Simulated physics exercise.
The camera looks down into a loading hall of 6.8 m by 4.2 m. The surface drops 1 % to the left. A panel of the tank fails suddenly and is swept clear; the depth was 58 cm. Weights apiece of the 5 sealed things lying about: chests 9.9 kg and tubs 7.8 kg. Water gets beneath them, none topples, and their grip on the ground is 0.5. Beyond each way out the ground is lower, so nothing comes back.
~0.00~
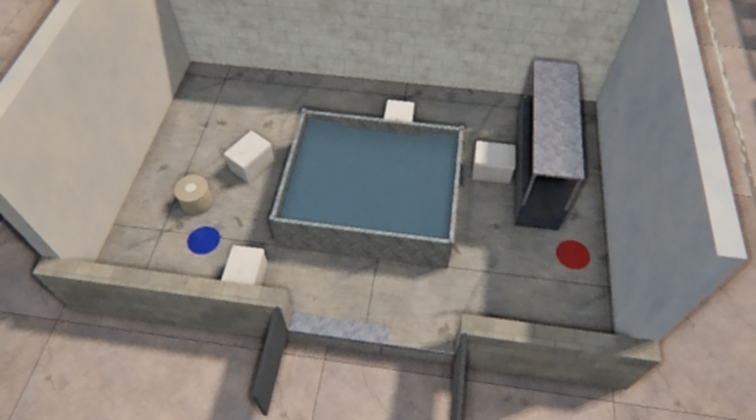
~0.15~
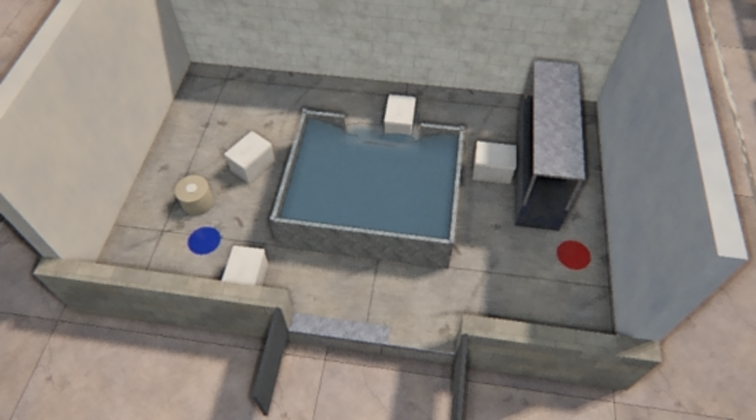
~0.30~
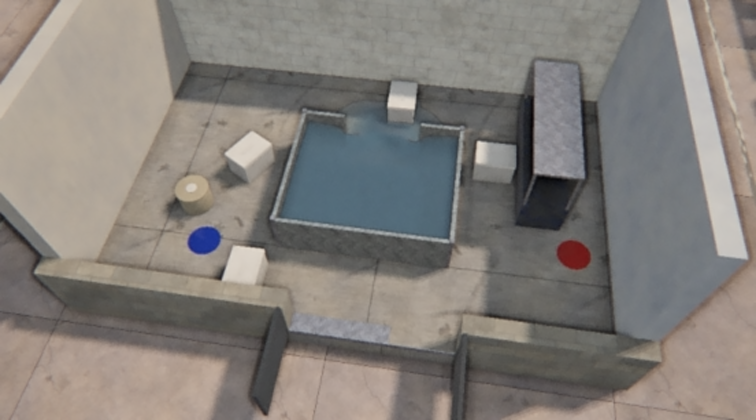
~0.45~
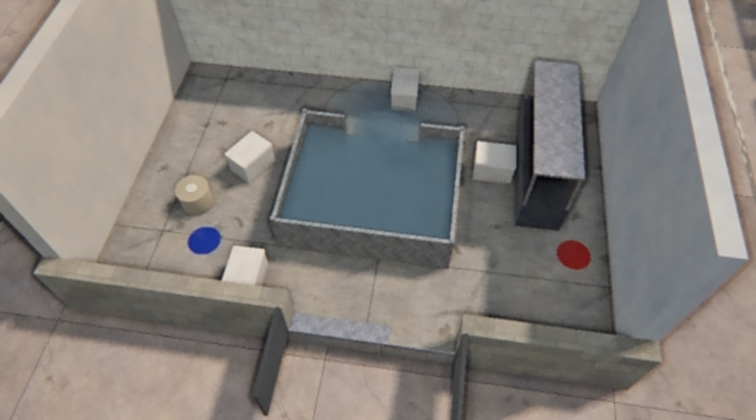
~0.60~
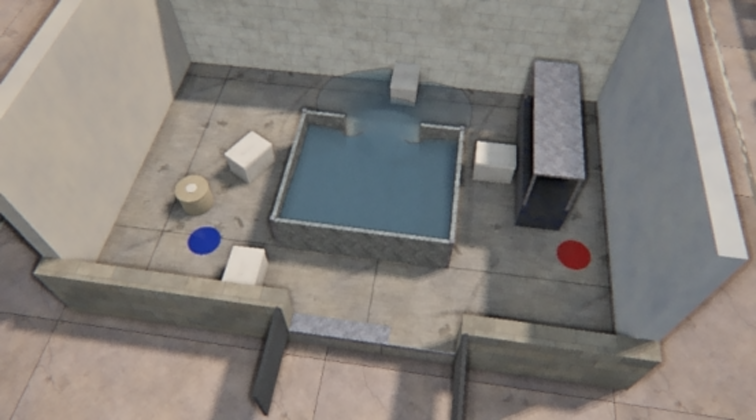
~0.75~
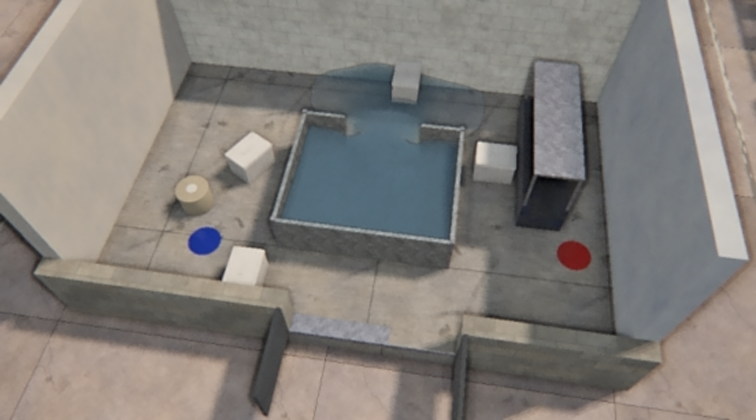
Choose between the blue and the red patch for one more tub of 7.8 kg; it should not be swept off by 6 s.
The blue one is safe.
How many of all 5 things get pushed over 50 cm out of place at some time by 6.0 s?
4 of them.
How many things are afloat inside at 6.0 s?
At that moment 2.
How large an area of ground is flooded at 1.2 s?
Some 8.0 m2.
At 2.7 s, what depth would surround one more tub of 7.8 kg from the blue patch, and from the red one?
About 0 cm and 0 cm.
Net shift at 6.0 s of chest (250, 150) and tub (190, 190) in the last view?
In turn: 0 cm, 80 cm.
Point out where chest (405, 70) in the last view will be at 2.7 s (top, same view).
Near (510, 95).
After 1.2 s on blue it would be 0 cm off in 0 cm of water; on red it would be 0 cm off in 0 cm of water.
After 2.7 s on blue it would be 0 cm off in 0 cm of water; on red it would be 0 cm off in 0 cm of water.
After 4.2 s on blue it would be 0 cm off in 1 cm of water; on red it would be 96 cm off in 4 cm of water.
After 6.0 s on blue it would be 18 cm off in 6 cm of water; on red it would be 65 cm off in 9 cm of water.
